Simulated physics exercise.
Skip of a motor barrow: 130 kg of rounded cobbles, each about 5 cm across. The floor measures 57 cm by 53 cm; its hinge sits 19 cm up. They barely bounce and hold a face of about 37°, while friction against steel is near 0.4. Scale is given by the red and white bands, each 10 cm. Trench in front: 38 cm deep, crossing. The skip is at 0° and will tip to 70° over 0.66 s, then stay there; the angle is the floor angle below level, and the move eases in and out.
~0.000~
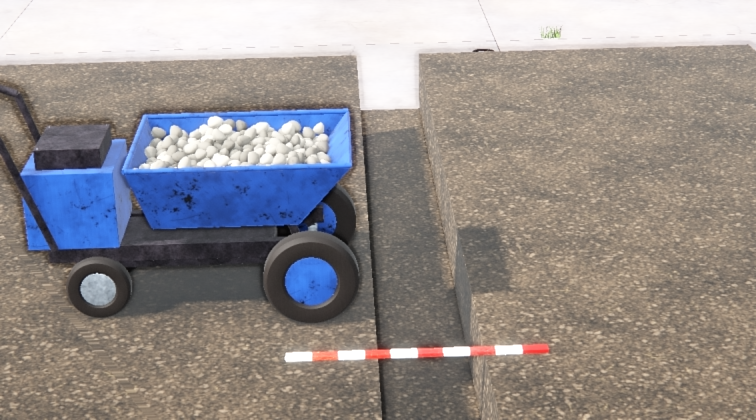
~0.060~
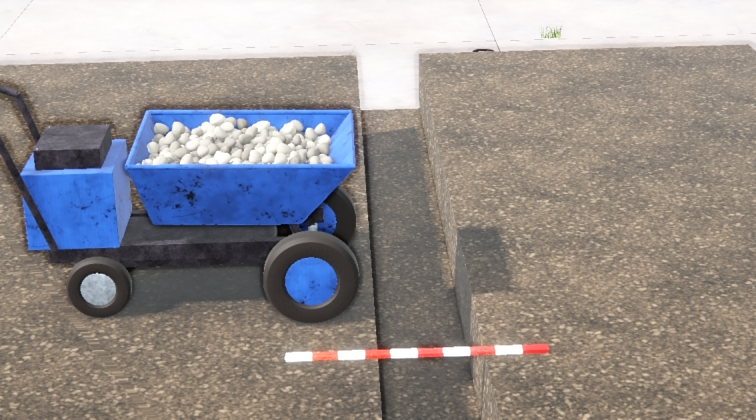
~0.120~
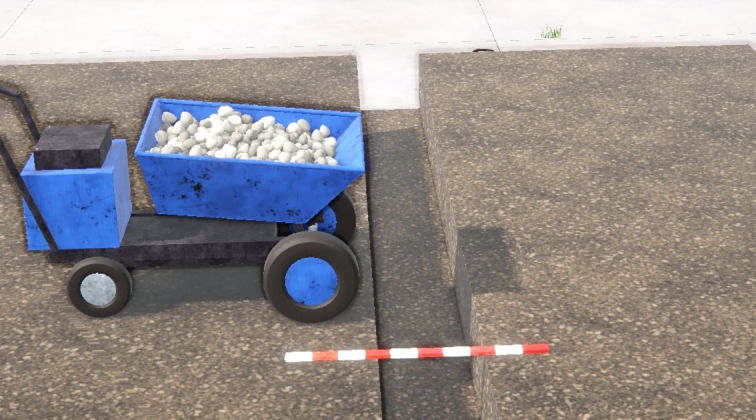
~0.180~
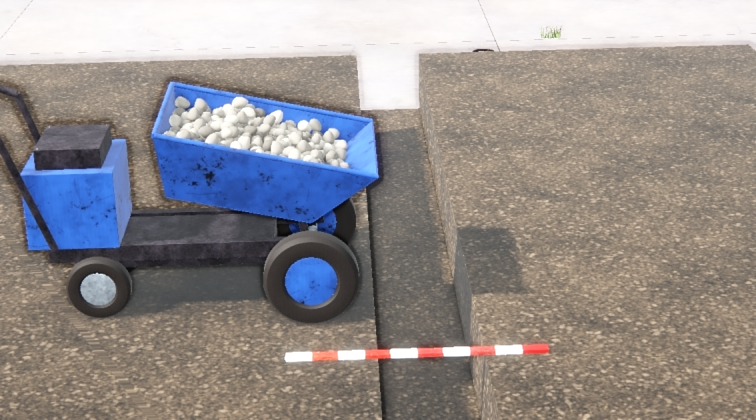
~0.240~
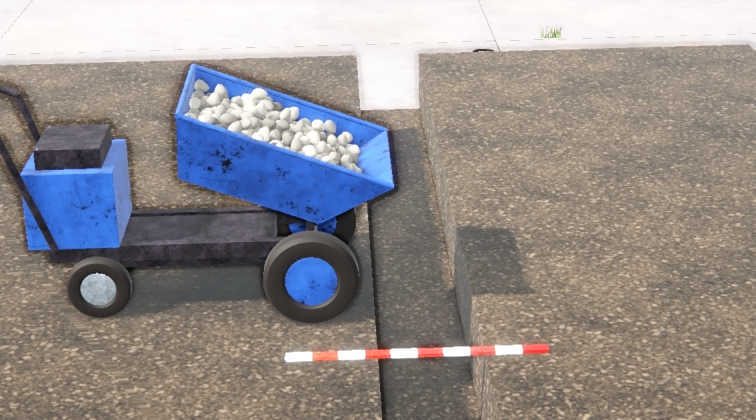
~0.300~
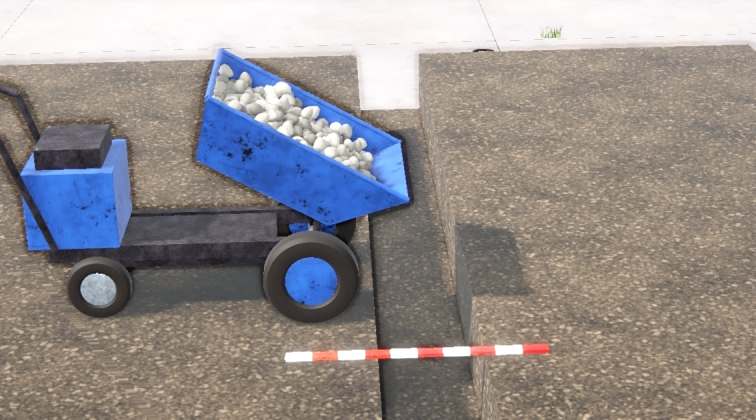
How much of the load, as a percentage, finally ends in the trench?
I would put it at about 31 per cent.
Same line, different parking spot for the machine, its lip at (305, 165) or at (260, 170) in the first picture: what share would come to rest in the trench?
That gives roughly 70 per cent and roughly 100 per cent.
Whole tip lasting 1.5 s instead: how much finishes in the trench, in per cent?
It would be near 50 percent.
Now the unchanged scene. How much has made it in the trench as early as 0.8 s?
At that moment: Approx. 5 %.
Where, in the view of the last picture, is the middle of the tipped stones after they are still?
Their middle ends up near (517, 278).
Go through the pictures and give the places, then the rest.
The skip is at 0°, its lip at (351, 165); the top of the load is at (227, 136), in the first picture.
Lip at (354, 167), floor tilted 2°, highest stones at (221, 135); the stones move at 0.4 m/s on average, in the second picture.
Lip at (364, 170), floor tilted 6°, highest stones at (204, 127); the stones move at 0.8 m/s on average, in the third picture.
Lip at (378, 177), floor tilted 13°, highest stones at (194, 112); the stones move at 1.1 m/s on average, in the fourth picture.
The skip is at 21°, its lip at (393, 187); the top of the load is at (207, 99); the stones move at 1.3 m/s on average, in the fifth picture.
Lip at (408, 200), floor tilted 30°, highest stones at (232, 85); the stones move at 1.4 m/s on average, in the sixth picture.
After 0.5 s the floor is at 60°; 100 % in the skip; the foremost stones are at (417, 208).
After 0.8 s the floor is at 70°; 72 % in the skip, 7 % in the trench, 21 % past the trench; the foremost stones are at (521, 278).
After 1.1 s the floor is at 70°; 15 % in the skip, 16 % in the trench, 69 % past the trench; the foremost stones are at (708, 286).
After 3.1 s the floor is at 70°; 0 % in the skip, 31 % in the trench, 69 % past the trench; the foremost stones are past the picture's edge.
